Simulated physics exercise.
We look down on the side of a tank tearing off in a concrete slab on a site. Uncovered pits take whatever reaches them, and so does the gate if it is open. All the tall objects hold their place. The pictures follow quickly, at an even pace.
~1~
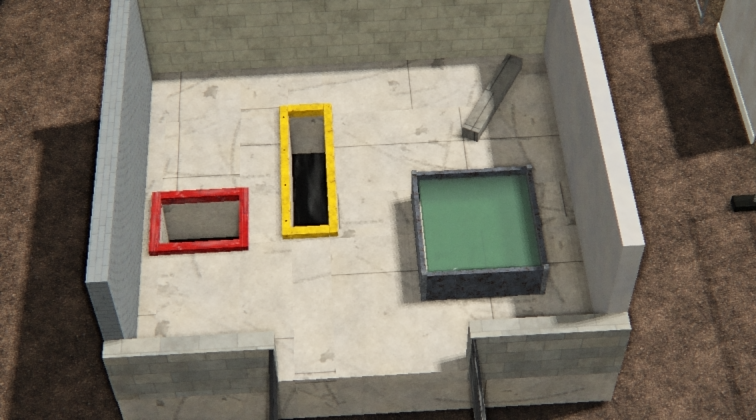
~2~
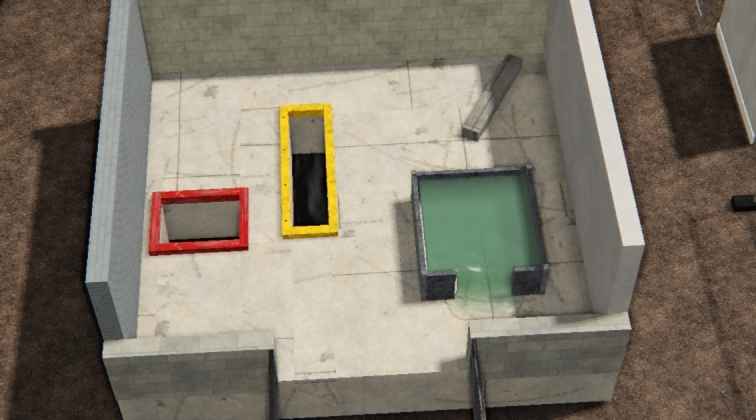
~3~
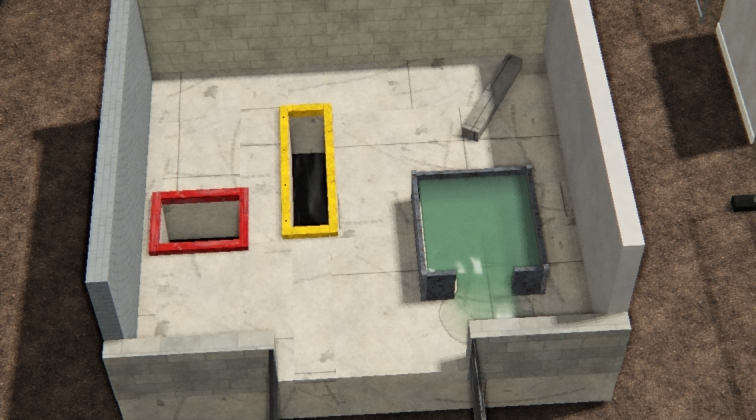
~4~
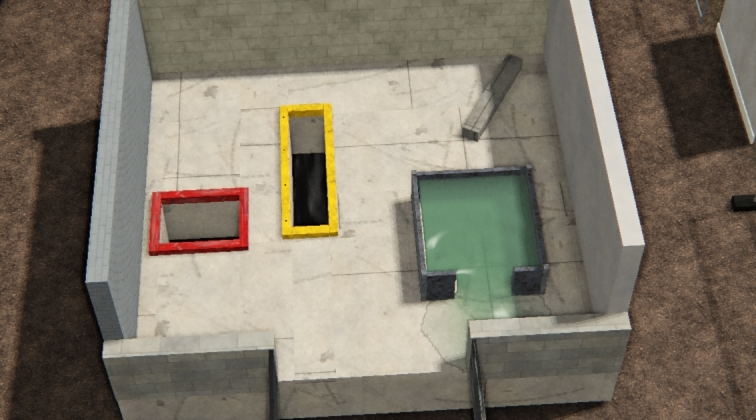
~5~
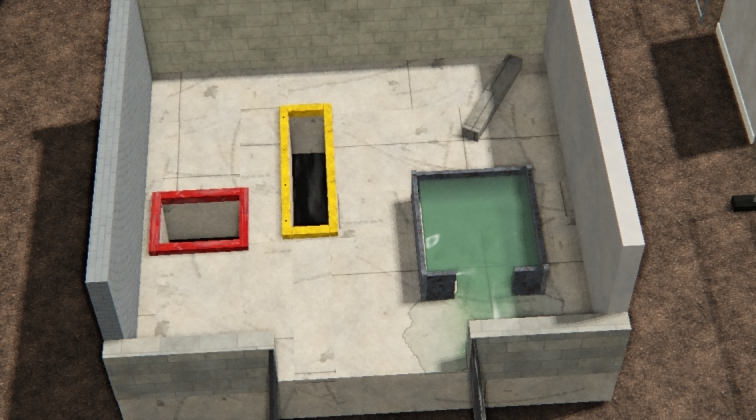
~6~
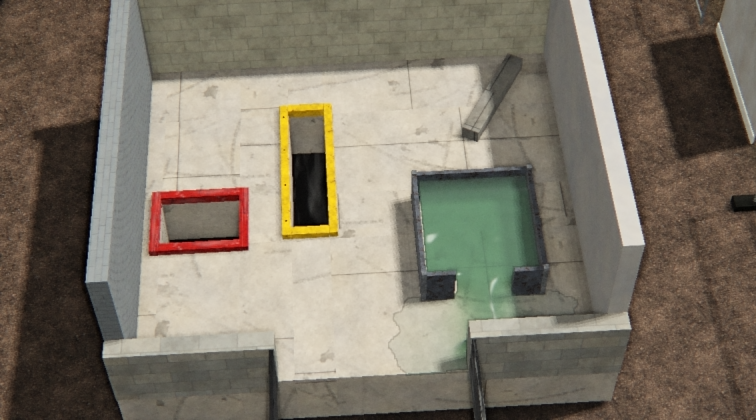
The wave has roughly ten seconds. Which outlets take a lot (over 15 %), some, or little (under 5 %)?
In the end: The gate takes over 15 %; the yellow pit takes under 5 %; the red pit takes under 5 %.
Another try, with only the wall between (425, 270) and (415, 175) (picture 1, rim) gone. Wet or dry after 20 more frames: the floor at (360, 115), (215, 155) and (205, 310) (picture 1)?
In that order: Awash, no water, flooded.
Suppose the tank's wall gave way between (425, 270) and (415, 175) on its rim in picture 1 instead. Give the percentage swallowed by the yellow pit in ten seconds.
In per cent: Yellow 12.
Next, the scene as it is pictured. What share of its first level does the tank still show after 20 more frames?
Close to 40 %.
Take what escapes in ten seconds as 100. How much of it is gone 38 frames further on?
About 80 per cent.
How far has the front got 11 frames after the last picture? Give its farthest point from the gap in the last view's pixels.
Near (254, 365).
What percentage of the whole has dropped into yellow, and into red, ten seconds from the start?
Roughly 0 per cent, then 0 per cent.
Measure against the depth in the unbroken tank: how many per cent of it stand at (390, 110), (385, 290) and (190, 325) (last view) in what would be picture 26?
About 0, 2 and 4 per cent.
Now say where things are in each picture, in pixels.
Still water in the open tank at (478, 223), in the first picture.
The front is at (512, 309), out from the gap at (483, 287), in the second picture.
The front is at a hidden place, out from the gap at (483, 288), in the third picture.
The front is at a hidden place, out from the gap at (483, 287), in the fourth picture.
The front is at a hidden place, out from the gap at (483, 287), in the fifth picture.
The front is at a hidden place, out from the gap at (483, 287), in the sixth picture.
A moment on, water covers 10 % of the floor; the gate 5 %, the yellow pit 0 %, the red pit 0 %.
Next, water covers 20 % of the floor; the gate 11 %, the yellow pit 0 %, the red pit 0 %.
Then, water covers 30 % of the floor; the gate 18 %, the yellow pit 0 %, the red pit 0 %.
Later, water covers 35 % of the floor; the gate 27 %, the yellow pit 0 %, the red pit 0 %.
In the end, water covers 50 % of the floor; the gate 33 %, the yellow pit 0 %, the red pit 0 %.
